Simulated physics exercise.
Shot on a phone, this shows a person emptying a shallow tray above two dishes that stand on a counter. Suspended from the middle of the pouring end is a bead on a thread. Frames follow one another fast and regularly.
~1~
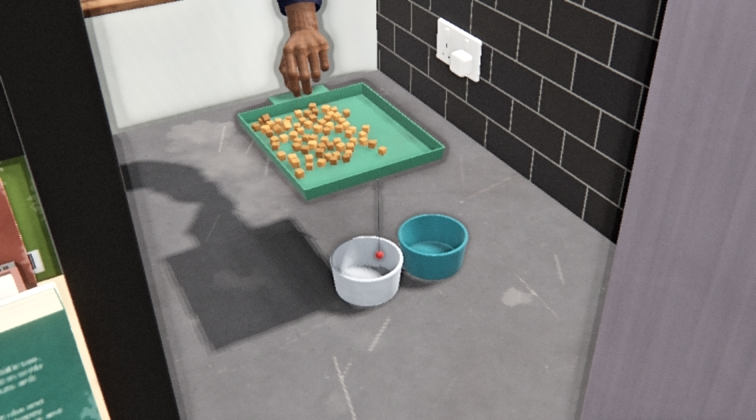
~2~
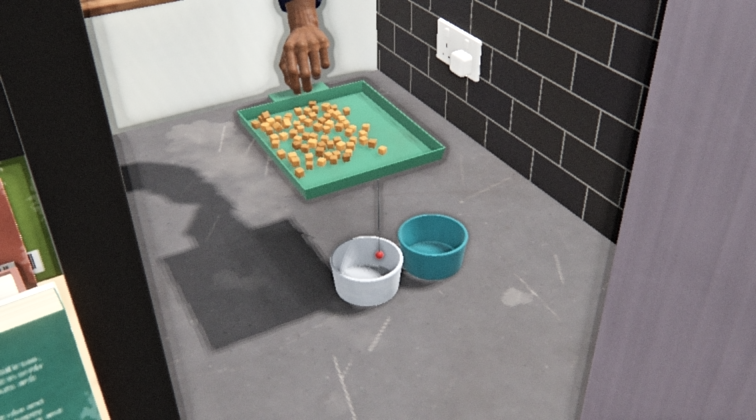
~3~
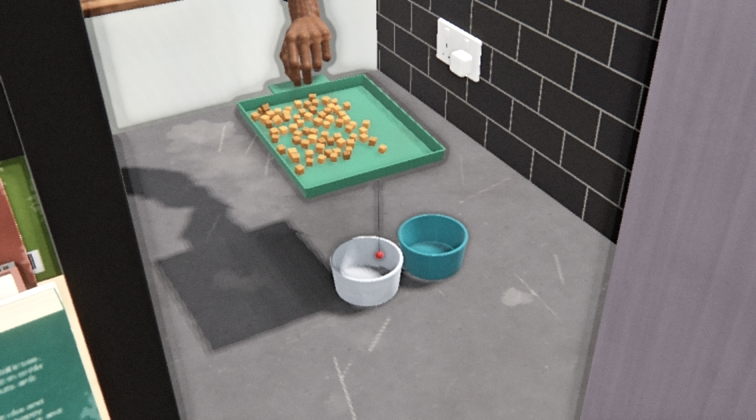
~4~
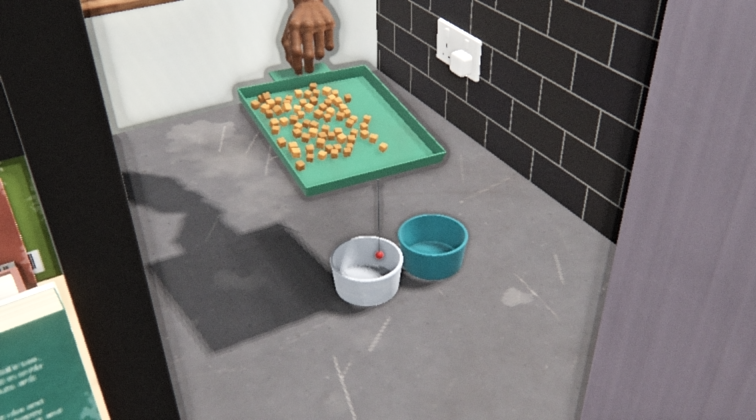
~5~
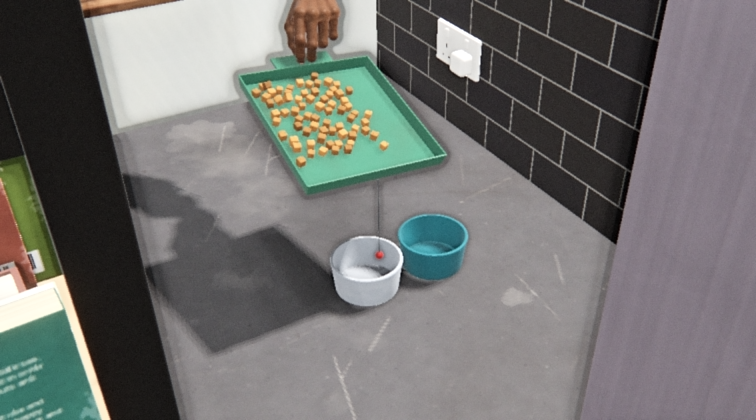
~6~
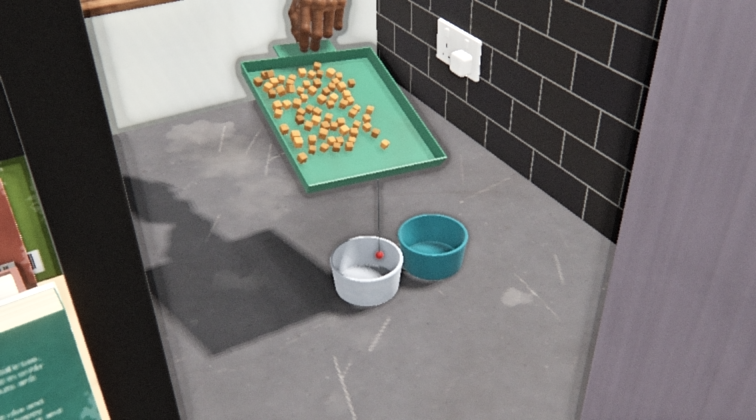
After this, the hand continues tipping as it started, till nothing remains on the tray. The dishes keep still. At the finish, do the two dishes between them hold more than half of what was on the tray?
No.
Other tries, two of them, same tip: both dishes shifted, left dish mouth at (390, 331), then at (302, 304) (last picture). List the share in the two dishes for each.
0 and 20 in a hundred.
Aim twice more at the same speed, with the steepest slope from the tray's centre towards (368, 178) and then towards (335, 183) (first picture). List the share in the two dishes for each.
I'd put it at some 0 % and then some 0 %.
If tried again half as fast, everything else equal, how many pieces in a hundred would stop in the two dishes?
It would come out near 20 per cent.
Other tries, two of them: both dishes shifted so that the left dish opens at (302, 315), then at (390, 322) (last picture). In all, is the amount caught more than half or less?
Together the dishes get less than a half first, then less than a half.
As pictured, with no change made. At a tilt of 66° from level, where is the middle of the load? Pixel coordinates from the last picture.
Centre estimate: (400, 158).
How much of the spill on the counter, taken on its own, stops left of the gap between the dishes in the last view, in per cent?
Around 20 %.
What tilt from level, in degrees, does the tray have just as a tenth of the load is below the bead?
85°.
Soon after the last picture, tray tipped steeply; nearly all on the tray; a small part in the air.
A little later, tray tipped past a quarter turn; most on the tray; a small part in the right dish; a small part outside both; a stray few in the air.
Later still, tray tipped past a quarter turn; about a quarter in the right dish; most outside both.
At rest, tray tipped past a quarter turn; none in the left dish; about a quarter in the right dish; most outside both.
